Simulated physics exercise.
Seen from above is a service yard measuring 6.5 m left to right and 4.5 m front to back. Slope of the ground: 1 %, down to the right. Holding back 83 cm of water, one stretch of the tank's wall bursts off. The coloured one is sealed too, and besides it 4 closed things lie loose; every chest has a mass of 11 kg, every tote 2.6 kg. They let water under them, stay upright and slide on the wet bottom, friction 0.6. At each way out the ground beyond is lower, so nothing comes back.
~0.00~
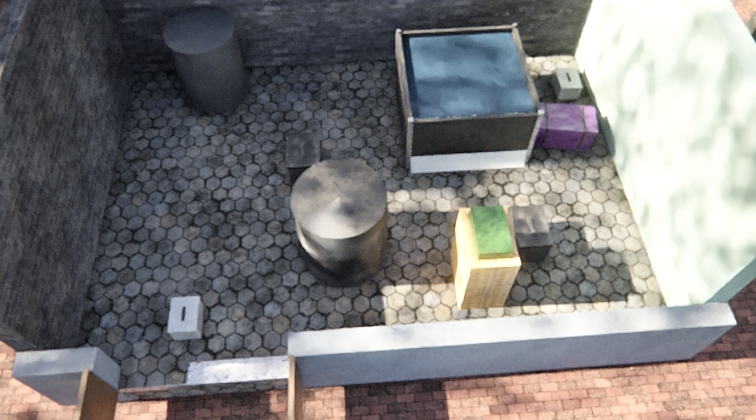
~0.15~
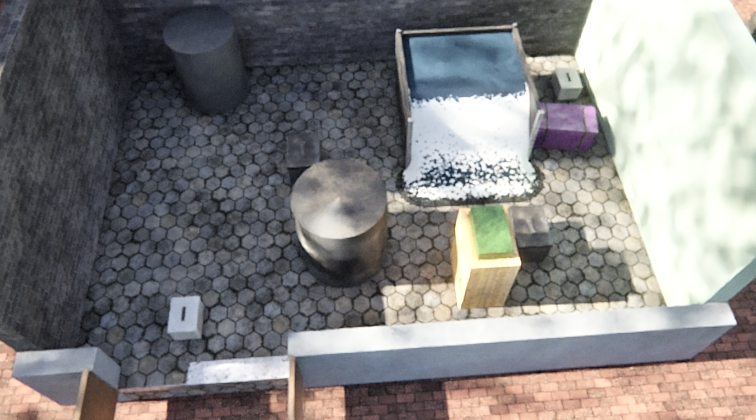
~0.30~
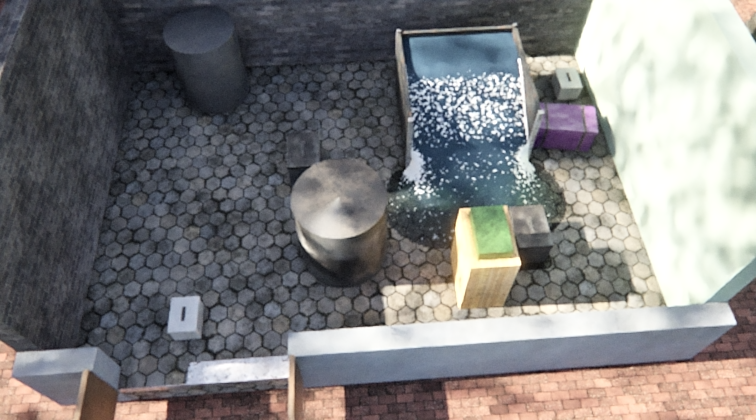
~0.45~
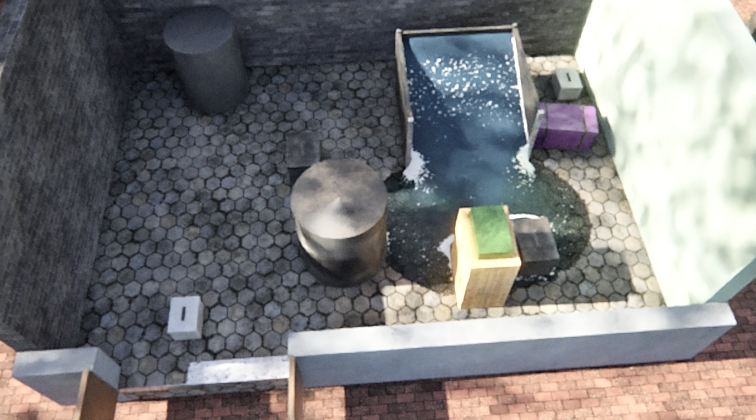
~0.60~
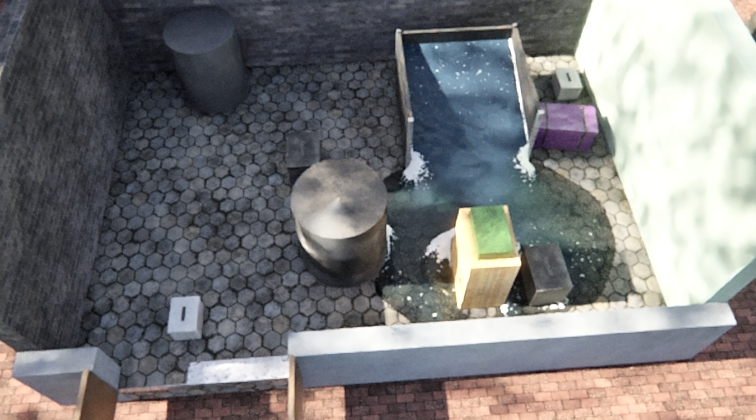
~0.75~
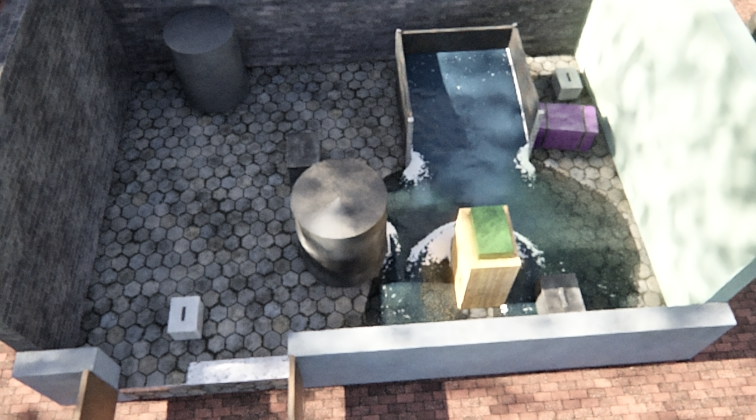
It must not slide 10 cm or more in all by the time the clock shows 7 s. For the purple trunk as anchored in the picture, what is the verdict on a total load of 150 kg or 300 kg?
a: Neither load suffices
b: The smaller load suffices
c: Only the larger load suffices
b.
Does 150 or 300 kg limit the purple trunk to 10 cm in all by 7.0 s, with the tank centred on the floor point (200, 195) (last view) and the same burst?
Well, in that case the lighter one is plenty.
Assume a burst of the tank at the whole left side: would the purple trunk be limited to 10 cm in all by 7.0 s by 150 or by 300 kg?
That way round, the lesser mass holds.
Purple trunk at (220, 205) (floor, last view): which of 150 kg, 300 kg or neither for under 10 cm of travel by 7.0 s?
Lab note - result: Lighter mass suffices.
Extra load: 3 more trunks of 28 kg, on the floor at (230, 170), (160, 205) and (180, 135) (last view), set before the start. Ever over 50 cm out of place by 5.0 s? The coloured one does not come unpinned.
Going through them in turn, the answers are not too far, not too far and not too far.
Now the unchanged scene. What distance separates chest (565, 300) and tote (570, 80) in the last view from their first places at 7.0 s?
In turn: 60 cm, 400 cm.
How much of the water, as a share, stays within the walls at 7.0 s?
Somewhere near 96 percent, give or take.
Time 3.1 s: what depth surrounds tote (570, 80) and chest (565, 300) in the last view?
3 and 22 cm.
After 1.4 s the purple trunk would be 0 cm from its start with 150 kg and 0 cm from its start with 300 kg; 0 cm of water round it then.
After 3.1 s the purple trunk would be 0 cm from its start with 150 kg and 0 cm from its start with 300 kg; 13 cm of water round it then.
After 4.9 s the purple trunk would be 0 cm from its start with 150 kg and 0 cm from its start with 300 kg; 10 cm of water round it then.
After 7.0 s the purple trunk would be 0 cm from its start with 150 kg and 0 cm from its start with 300 kg; 8 cm of water round it then.
